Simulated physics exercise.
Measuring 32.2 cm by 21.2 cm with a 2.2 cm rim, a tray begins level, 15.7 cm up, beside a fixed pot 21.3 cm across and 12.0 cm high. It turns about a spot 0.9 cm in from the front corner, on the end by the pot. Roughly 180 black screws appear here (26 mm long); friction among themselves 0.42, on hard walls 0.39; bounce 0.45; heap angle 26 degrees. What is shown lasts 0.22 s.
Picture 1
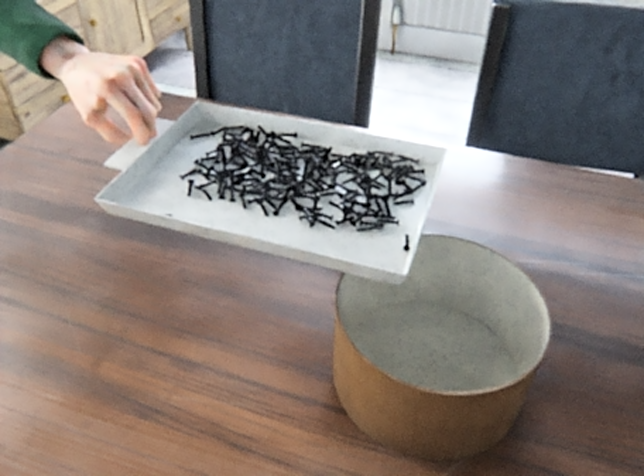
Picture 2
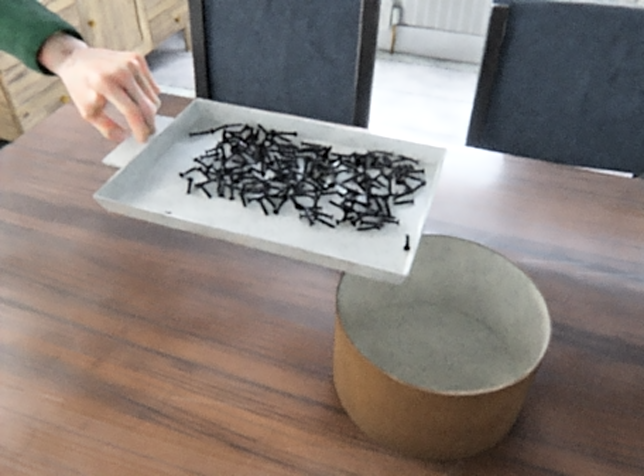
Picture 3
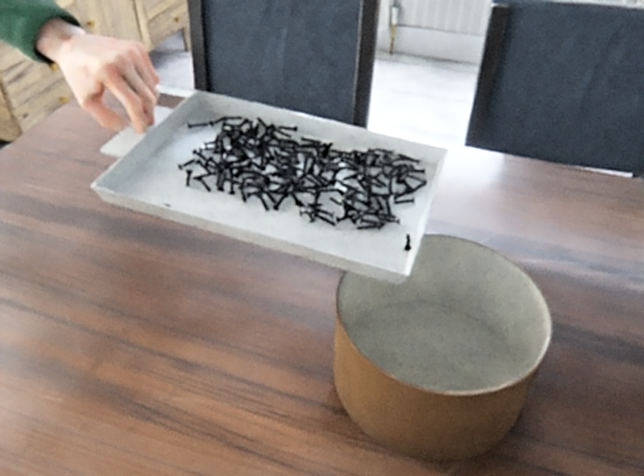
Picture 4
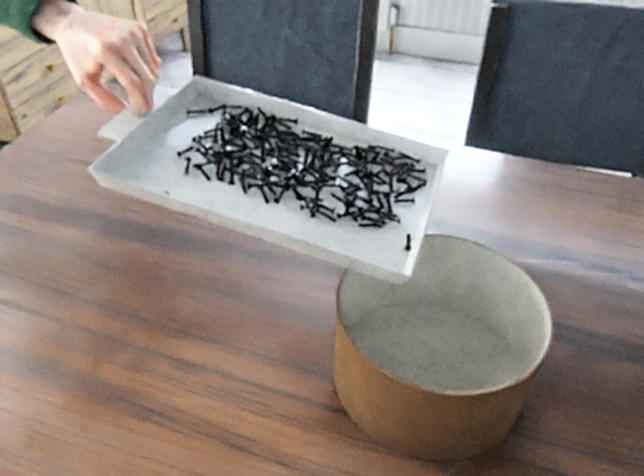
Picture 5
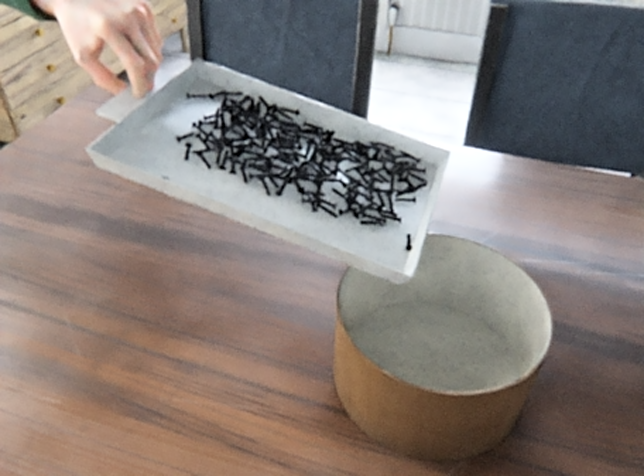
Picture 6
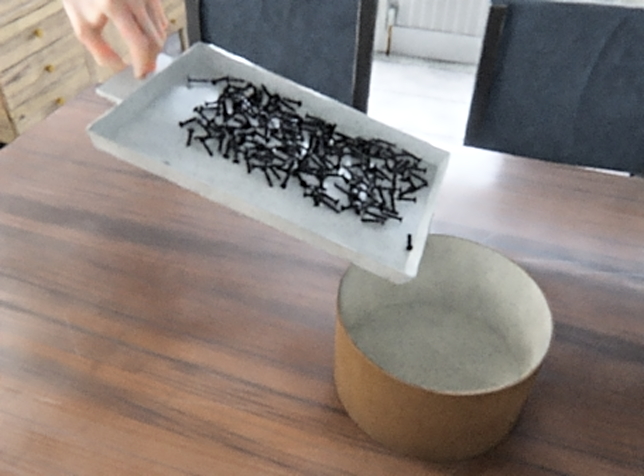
A shallow pale grey tray scattered with many small black screws is held above a dark brown wooden table, seen from slightly above by a still camera. A round tan pot with a grey inside stands at the lower right, with two dark chairs behind. A green-sleeved hand at the upper left lifts the tray's left end, steadily steepening its slope down to the right, while the screws stay spread across it.
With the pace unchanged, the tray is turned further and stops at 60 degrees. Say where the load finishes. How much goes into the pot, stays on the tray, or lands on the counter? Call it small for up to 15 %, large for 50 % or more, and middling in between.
Pot - middling, tray - middling, counter - middling.
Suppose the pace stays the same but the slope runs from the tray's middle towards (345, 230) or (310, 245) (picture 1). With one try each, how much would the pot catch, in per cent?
About 75 per cent on the first try and 60 per cent on the second.
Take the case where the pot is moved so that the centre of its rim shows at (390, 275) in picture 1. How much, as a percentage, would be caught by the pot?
25 %.
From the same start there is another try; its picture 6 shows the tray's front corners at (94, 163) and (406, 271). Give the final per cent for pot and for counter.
Pot: 70, counter: 0.
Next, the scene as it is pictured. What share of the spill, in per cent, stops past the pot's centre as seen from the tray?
Share: Close to 70 %.
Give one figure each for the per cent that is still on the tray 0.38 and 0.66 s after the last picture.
Earlier moment 100, later moment 45.
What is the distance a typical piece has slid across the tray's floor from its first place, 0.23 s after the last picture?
About 2 cm.
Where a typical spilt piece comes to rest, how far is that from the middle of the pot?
Close to 18 cm, give or take.
Then, 0.23 s after the last picture, tilt 38 degrees; the tray holds 100 %, the pot 0 %.
Then, 0.38 s after the last picture, tilt 53 degrees; the tray holds 100 %, the pot 0 %.
Then, 0.66 s after the last picture, tilt 60 degrees; the tray holds 45 %, the pot 25 %.
In the end, pot 25 %, tray 40 %, counter 35 %.
